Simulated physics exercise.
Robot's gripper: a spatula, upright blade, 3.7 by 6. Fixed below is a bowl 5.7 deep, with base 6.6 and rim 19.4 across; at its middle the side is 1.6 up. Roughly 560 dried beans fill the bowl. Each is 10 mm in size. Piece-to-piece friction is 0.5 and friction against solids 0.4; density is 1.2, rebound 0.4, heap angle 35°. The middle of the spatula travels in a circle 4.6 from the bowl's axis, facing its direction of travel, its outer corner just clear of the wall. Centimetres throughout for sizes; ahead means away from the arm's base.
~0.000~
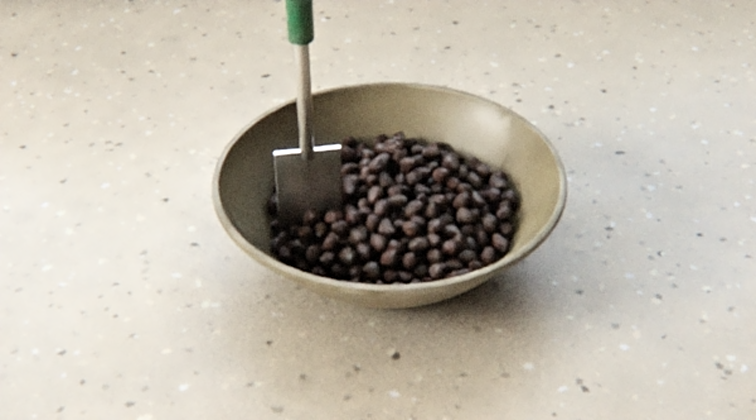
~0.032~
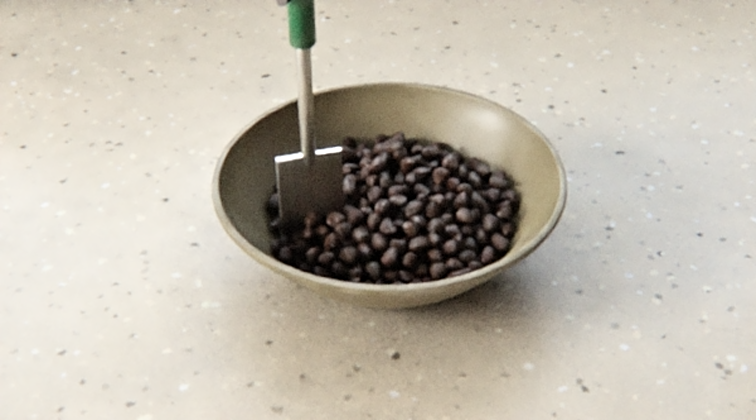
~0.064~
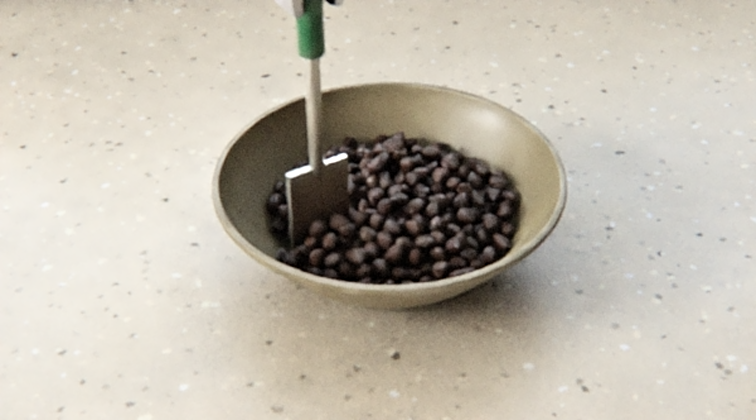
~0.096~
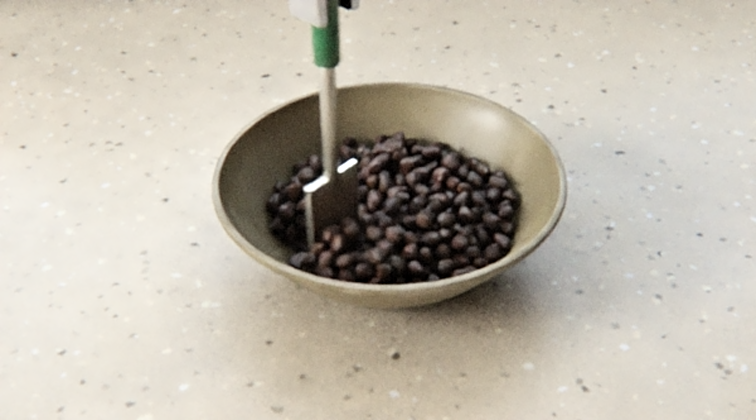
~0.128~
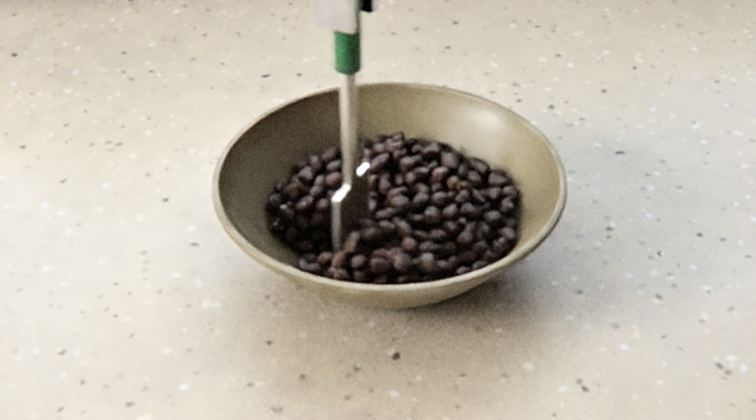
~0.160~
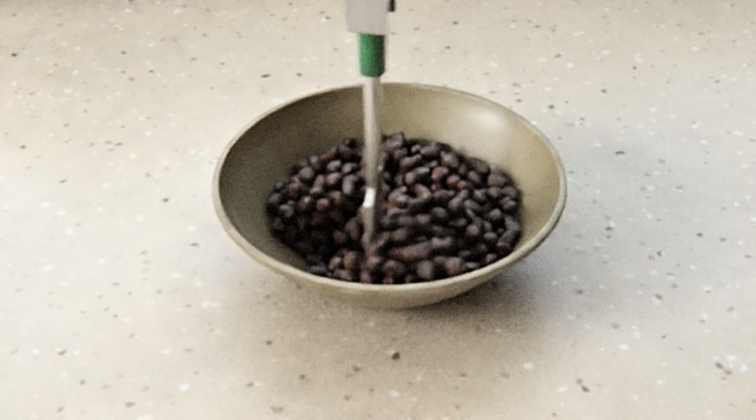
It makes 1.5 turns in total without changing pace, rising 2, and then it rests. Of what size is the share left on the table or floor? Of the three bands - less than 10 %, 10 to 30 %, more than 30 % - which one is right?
The right band is less than 10 %.
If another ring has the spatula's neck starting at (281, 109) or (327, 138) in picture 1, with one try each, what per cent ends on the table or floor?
Around 5 per cent on the first try, around 5 per cent on the second.
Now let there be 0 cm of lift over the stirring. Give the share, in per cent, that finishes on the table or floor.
Around 20 %.
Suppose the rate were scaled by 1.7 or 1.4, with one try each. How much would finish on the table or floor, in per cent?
Around 25 percent for the first try and 20 percent for the second.
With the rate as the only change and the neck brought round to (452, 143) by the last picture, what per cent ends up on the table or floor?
It works out to roughly 25 percent.
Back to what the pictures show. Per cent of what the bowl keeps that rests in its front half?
Near 50 per cent of what stays in the bowl.
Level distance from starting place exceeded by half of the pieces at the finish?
Roughly 5 cm.
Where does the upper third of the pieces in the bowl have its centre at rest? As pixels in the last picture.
Near (384, 213).
After 0.52 s, 254° round, highest piece 7 above the table; 534 in the bowl, 15 on the table or floor, 7 in flight or on the tool.
After 0.89 s, 78° round, highest piece 7 above the table; 518 in the bowl, 38 on the table or floor.
After 1.27 s, 180° round, highest piece 6 above the table; 518 in the bowl, 38 on the table or floor.
After 1.97 s, 180° round, highest piece 6 above the table; 518 in the bowl, 38 on the table or floor.
At rest, 518 in the bowl, 38 on the table or floor. That is 7 % on the table or floor.
